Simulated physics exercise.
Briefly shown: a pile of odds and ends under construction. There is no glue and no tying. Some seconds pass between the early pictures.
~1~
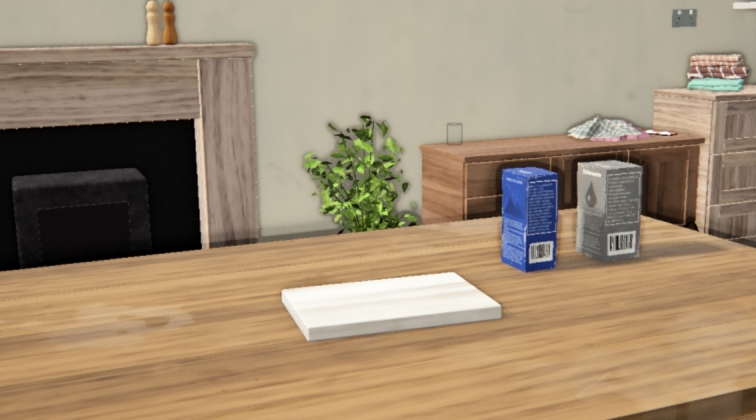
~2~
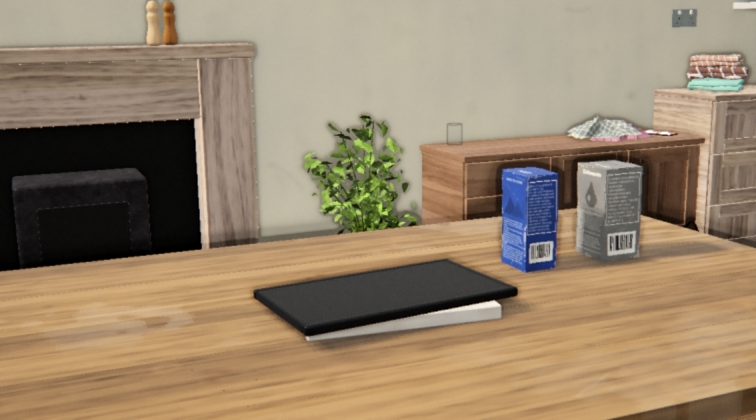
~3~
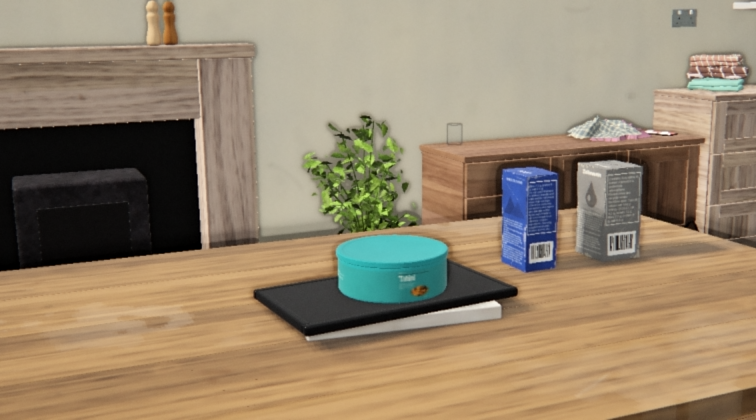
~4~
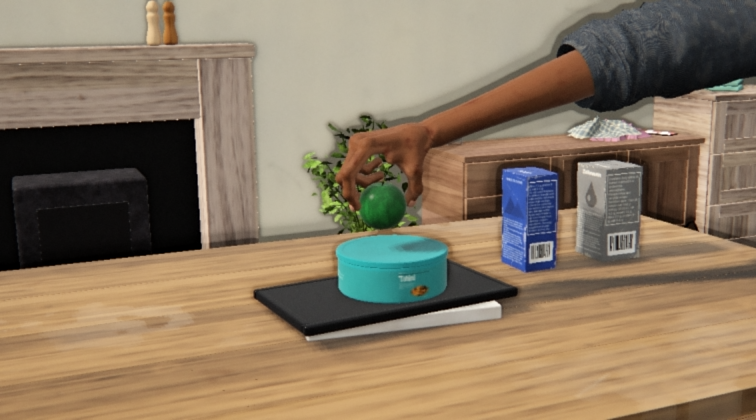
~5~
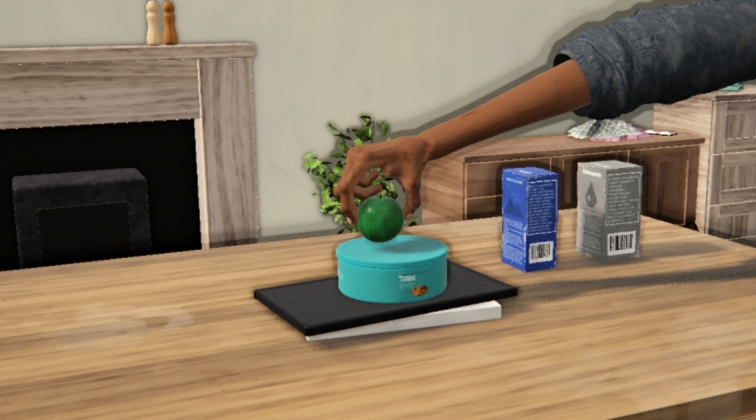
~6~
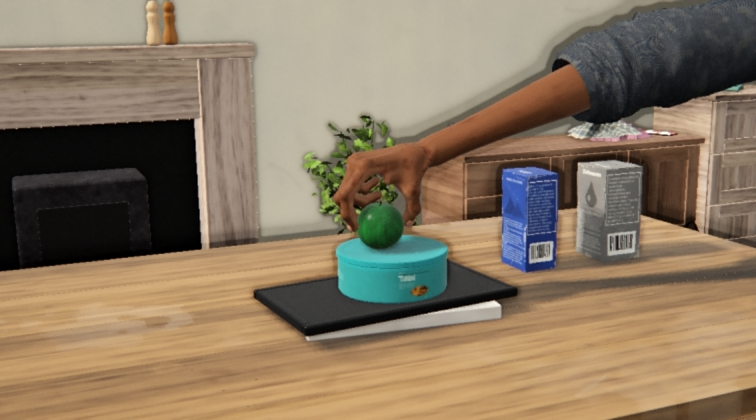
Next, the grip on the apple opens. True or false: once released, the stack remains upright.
True.
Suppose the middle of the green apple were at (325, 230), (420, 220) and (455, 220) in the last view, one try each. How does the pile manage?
Try one: It topples; try two: It stands firm; try three: It topples.
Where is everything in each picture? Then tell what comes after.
In the first frame, the last thing is not in view yet; white board (388, 304).
In the second frame, the last thing is not in view yet.
In the third frame, the last thing is not in view yet; grey carton (608, 210).
The fourth frame shows on its way; green apple (383, 206); blue carton (529, 219).
The fifth frame shows on its way; green apple (380, 218); black tray (385, 293).
The sixth frame shows set down, still held; green apple (380, 226).
Then, 0.50 s past the last view, nothing moves.
Then, 1.30 s past the last view, green apple resting near (380, 227).
Finally, all 6 still in place. Final places as the last picture's camera would see them, green apple near (380, 227). The pile stays up.
